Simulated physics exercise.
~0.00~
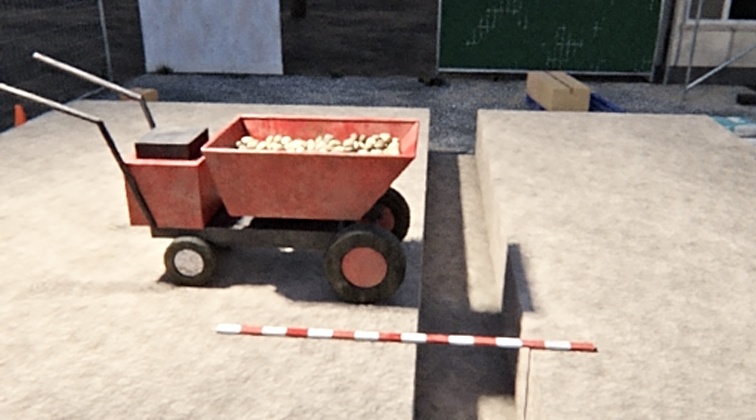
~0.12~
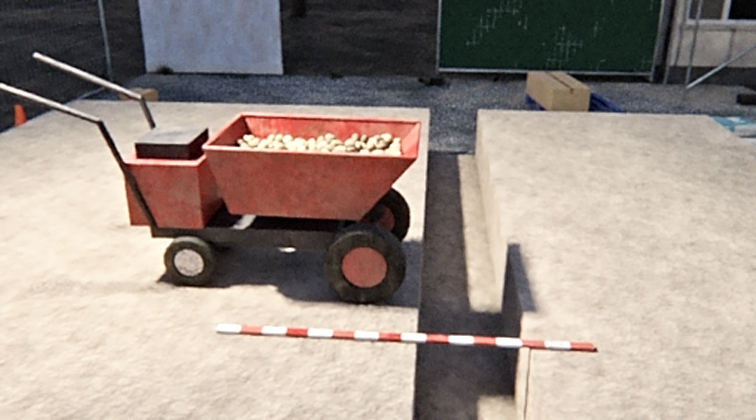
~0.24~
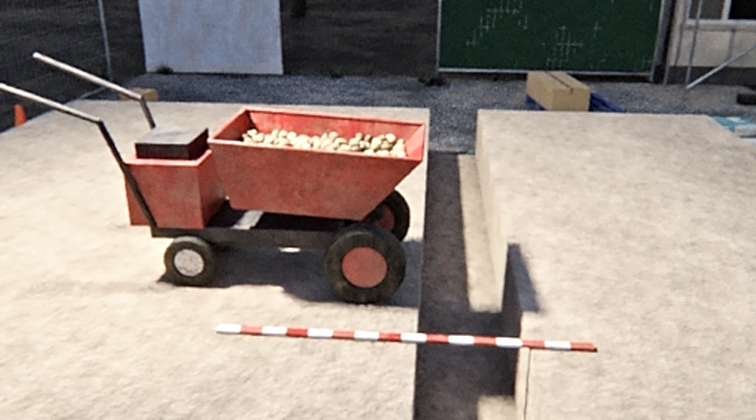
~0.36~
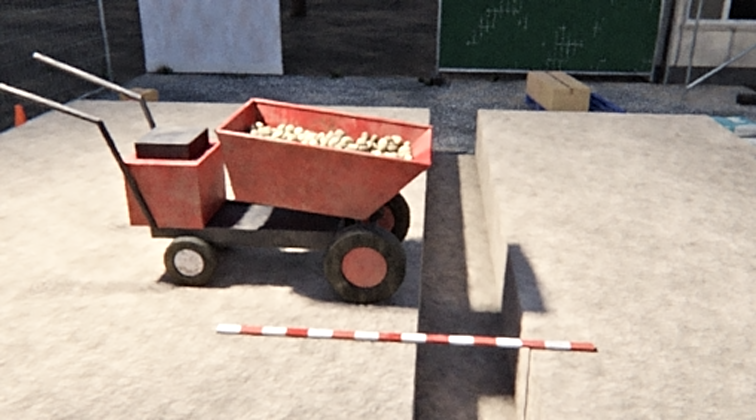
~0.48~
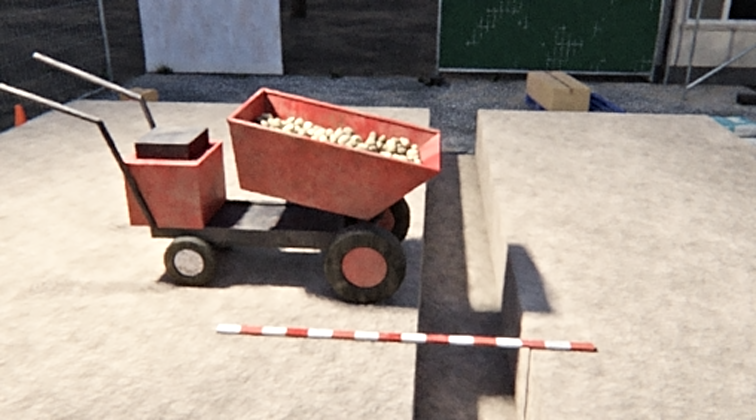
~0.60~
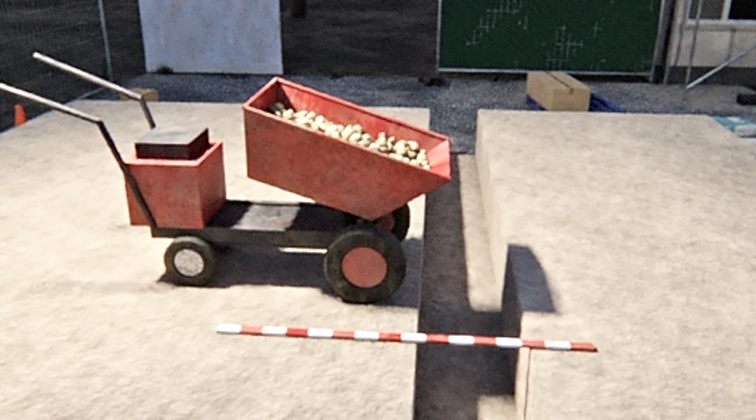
The red tray of stones on the barrow tilts gradually down toward the right.
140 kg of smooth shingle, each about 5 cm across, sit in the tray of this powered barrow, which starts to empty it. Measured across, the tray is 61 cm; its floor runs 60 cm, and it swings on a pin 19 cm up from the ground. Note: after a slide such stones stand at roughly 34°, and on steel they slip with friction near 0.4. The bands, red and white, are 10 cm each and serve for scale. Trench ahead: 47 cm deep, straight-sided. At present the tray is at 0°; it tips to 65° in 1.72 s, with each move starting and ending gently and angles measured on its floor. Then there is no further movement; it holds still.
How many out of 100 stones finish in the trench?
About 56 of them.
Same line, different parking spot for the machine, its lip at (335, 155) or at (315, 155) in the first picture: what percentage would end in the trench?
Near 100 and near 100 percent.
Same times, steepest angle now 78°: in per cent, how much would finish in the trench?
It would come to about 55 percent.
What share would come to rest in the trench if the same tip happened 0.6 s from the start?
Close to 35 percent, then.
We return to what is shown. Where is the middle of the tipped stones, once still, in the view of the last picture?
Somewhere near pixel (505, 334).
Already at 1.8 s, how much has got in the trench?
Some 15 per cent of the load by that point.
After 1.3 s the floor is at 55°; 100 % in the tray; the foremost stones are at (491, 224).
After 1.8 s the floor is at 65°; 62 % in the tray, 13 % in the trench, 26 % past the trench; the foremost stones are at (593, 276).
After 2.2 s the floor is at 65°; 34 % in the tray, 23 % in the trench, 43 % past the trench; the foremost stones are at (662, 291).
After 4.1 s the floor is at 65°; 0 % in the tray, 56 % in the trench, 44 % past the trench; the foremost stones are at (688, 266).
